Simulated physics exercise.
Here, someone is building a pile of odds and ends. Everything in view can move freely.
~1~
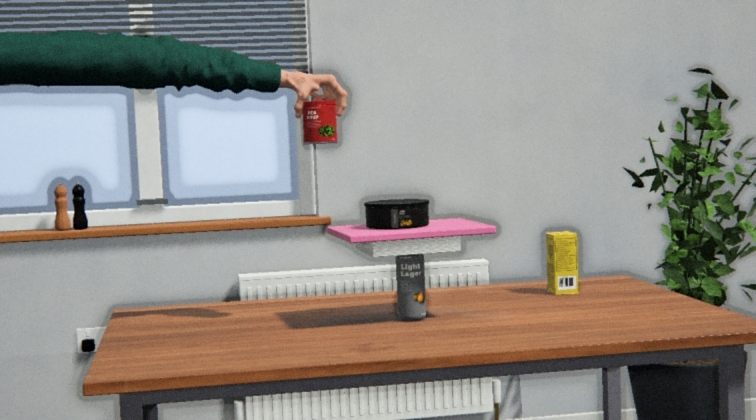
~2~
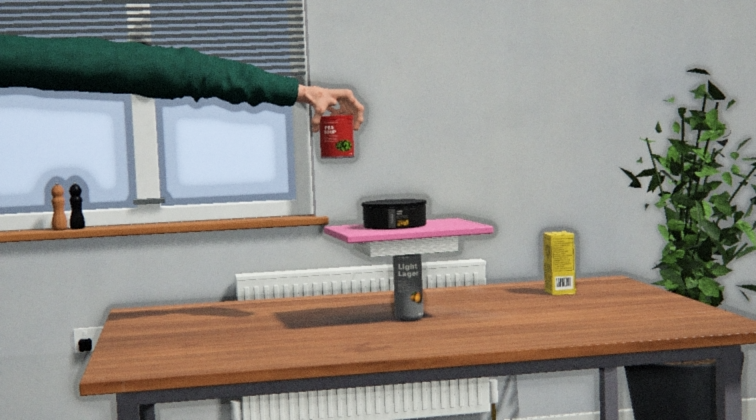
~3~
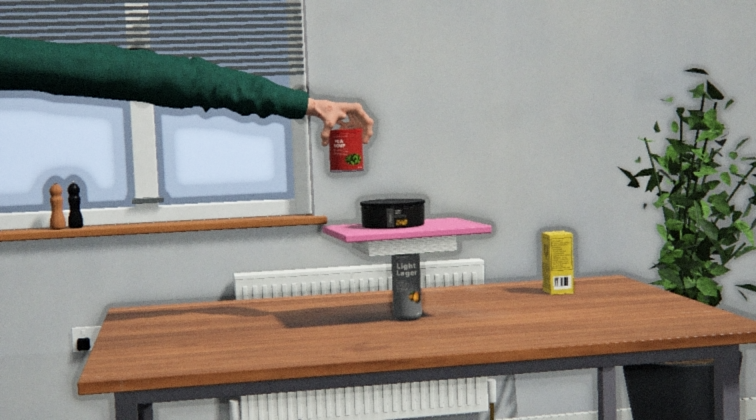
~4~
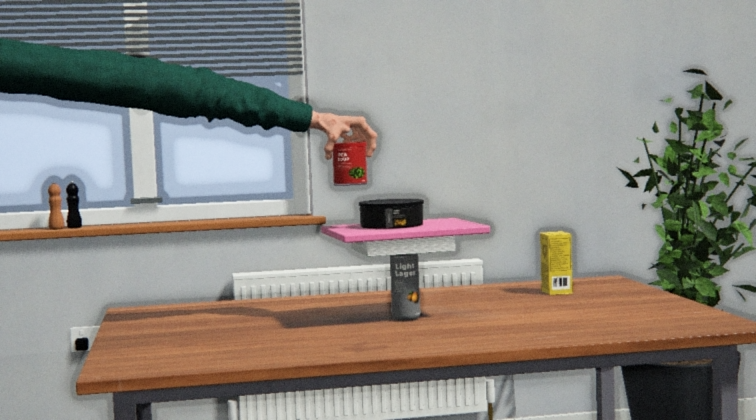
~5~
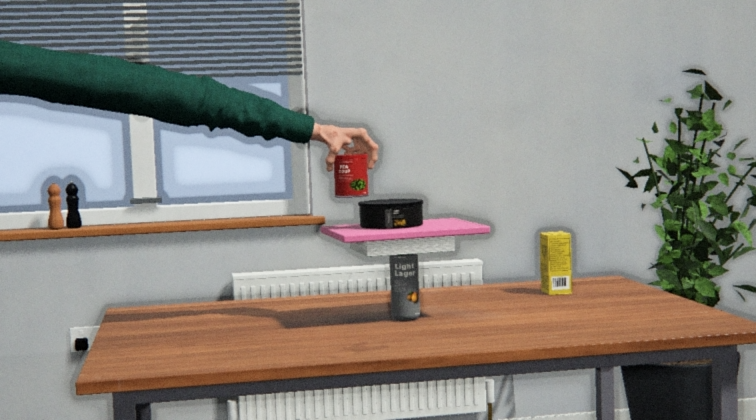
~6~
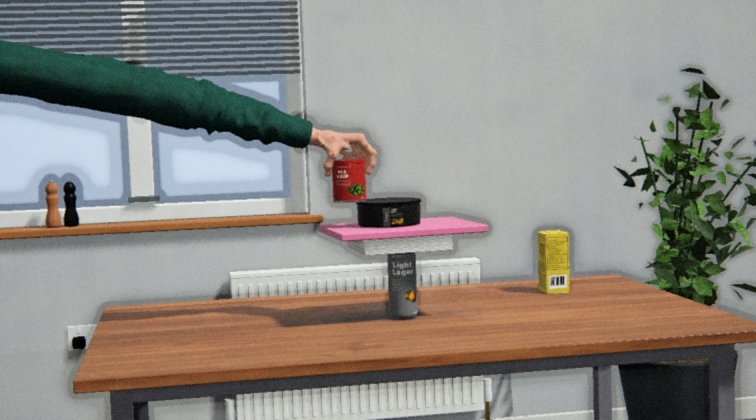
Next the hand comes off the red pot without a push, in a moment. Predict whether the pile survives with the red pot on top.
It falls over.
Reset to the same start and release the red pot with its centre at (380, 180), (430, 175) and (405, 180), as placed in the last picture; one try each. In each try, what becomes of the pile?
The pile does not fall at first, goes down second and does not fall third.
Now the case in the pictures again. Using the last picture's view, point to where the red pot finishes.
Somewhere around (199, 309) in the last picture.
Then, 0.50 s past the last view, red pot now fallen.
Then, 0.70 s past the last view, things are still on the move.
Finally, fallen, red pot; the other 5 still in place. Final places as the last picture's camera would see them, red pot near (199, 309). The pile loses its balance.
